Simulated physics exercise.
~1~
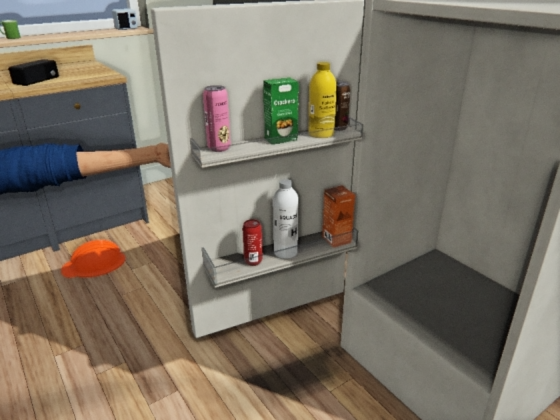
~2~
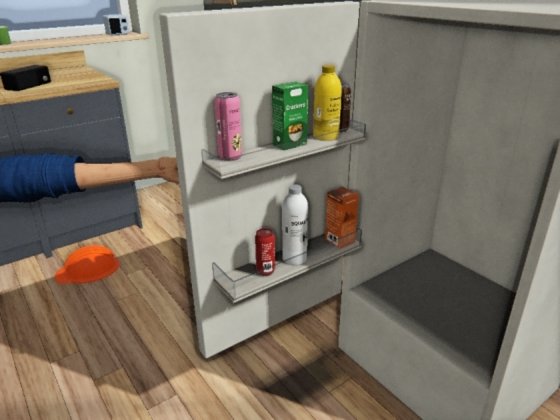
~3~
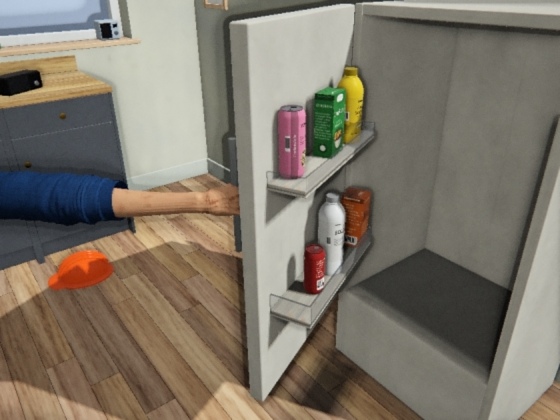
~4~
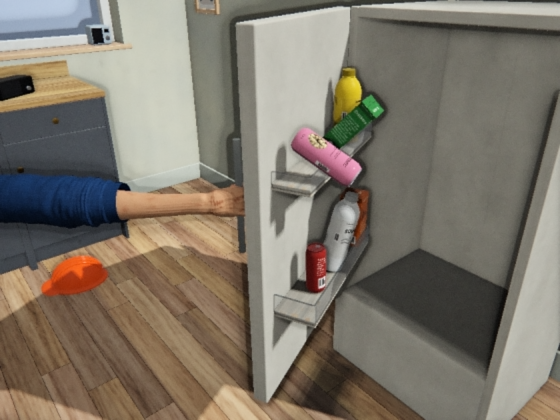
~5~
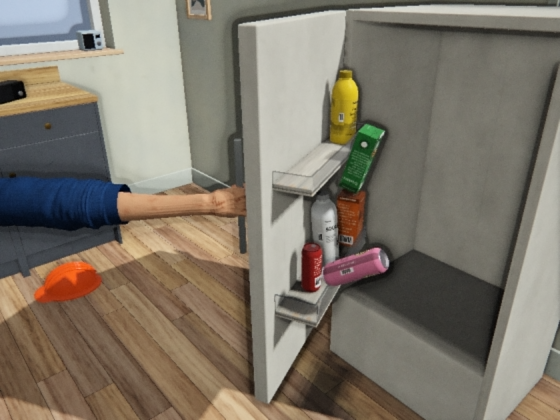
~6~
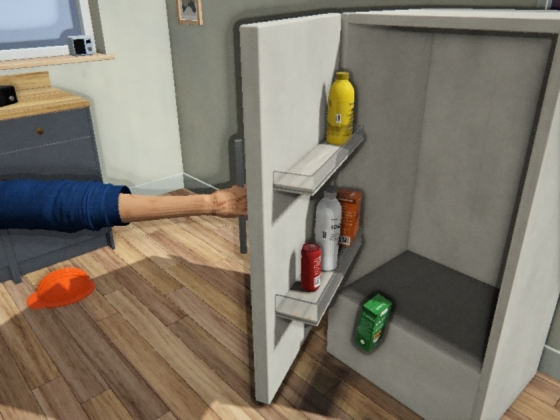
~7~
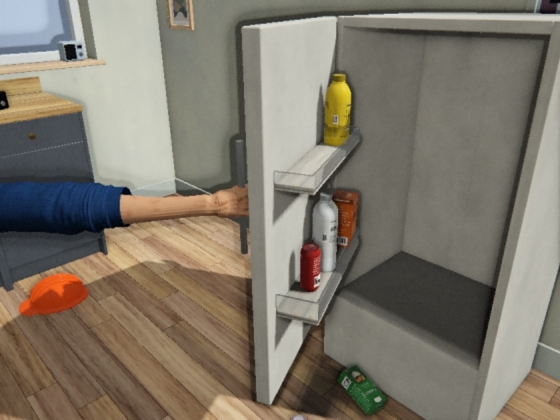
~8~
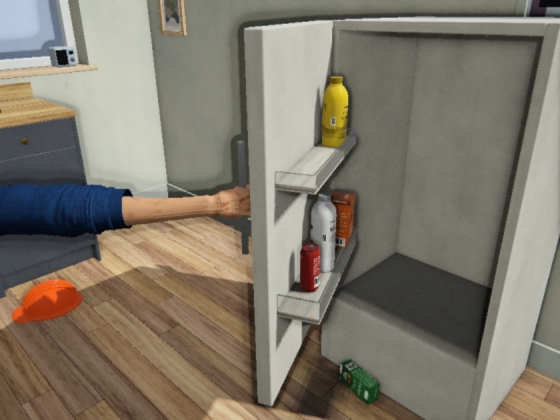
We see an arm swing a fridge door partway toward closed until it stops, and the pink can and green carton tip off the upper rack and fall to the floor, while the yellow bottle and the items on the lower rack stay in place.
